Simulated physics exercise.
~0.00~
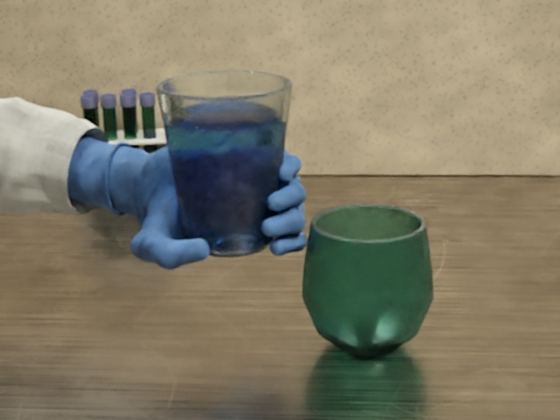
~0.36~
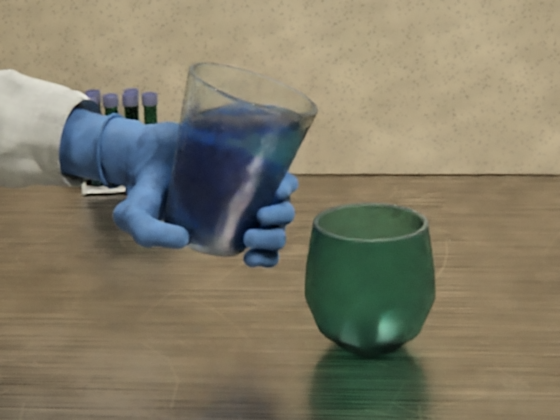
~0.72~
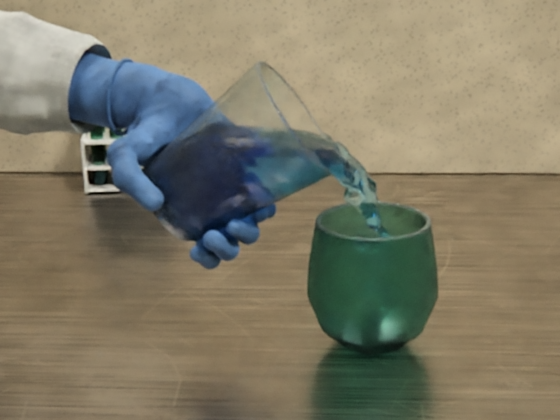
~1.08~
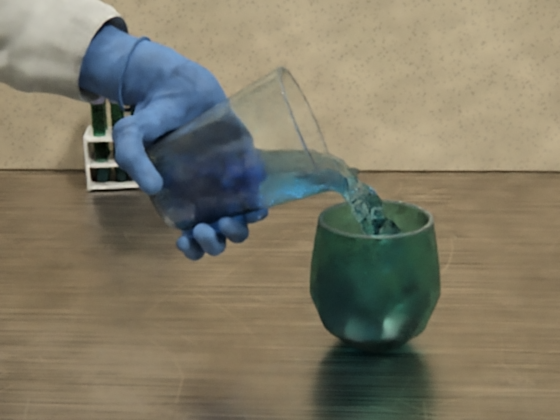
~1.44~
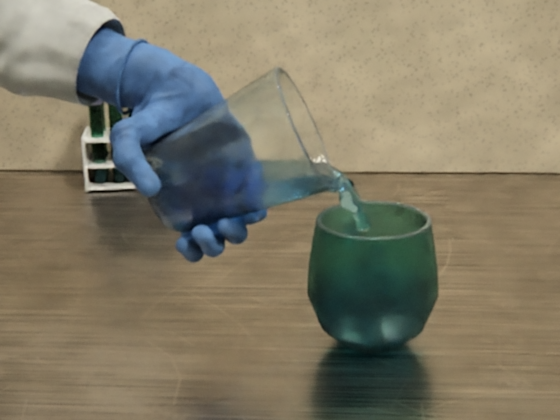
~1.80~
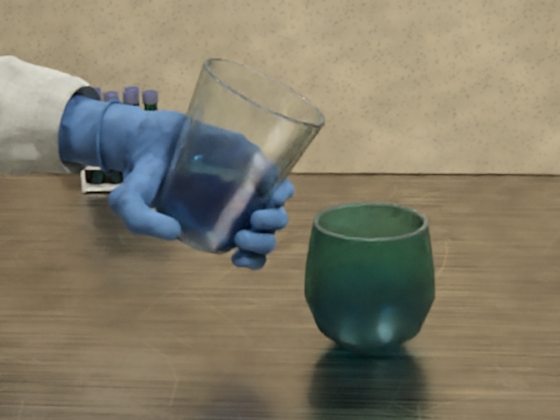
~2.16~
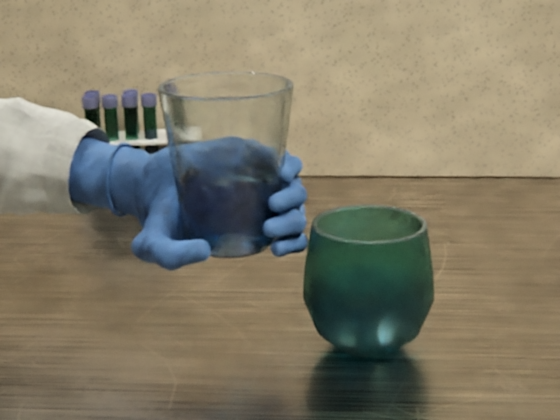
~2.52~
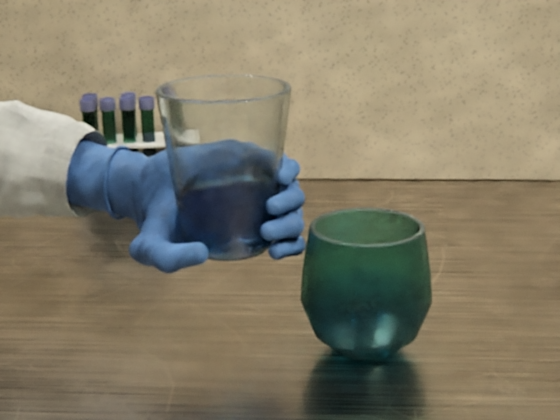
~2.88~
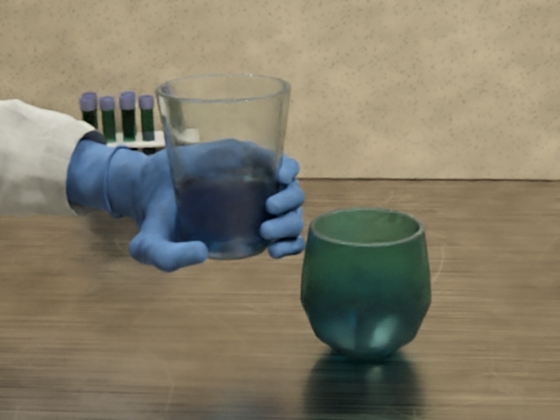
On a wooden counter before a beige wall, a blue-gloved hand holding a clear tumbler of blue liquid tilts it to the right, pours some into a green stemless glass, then brings it back upright, still holding the tumbler partly full beside the glass.
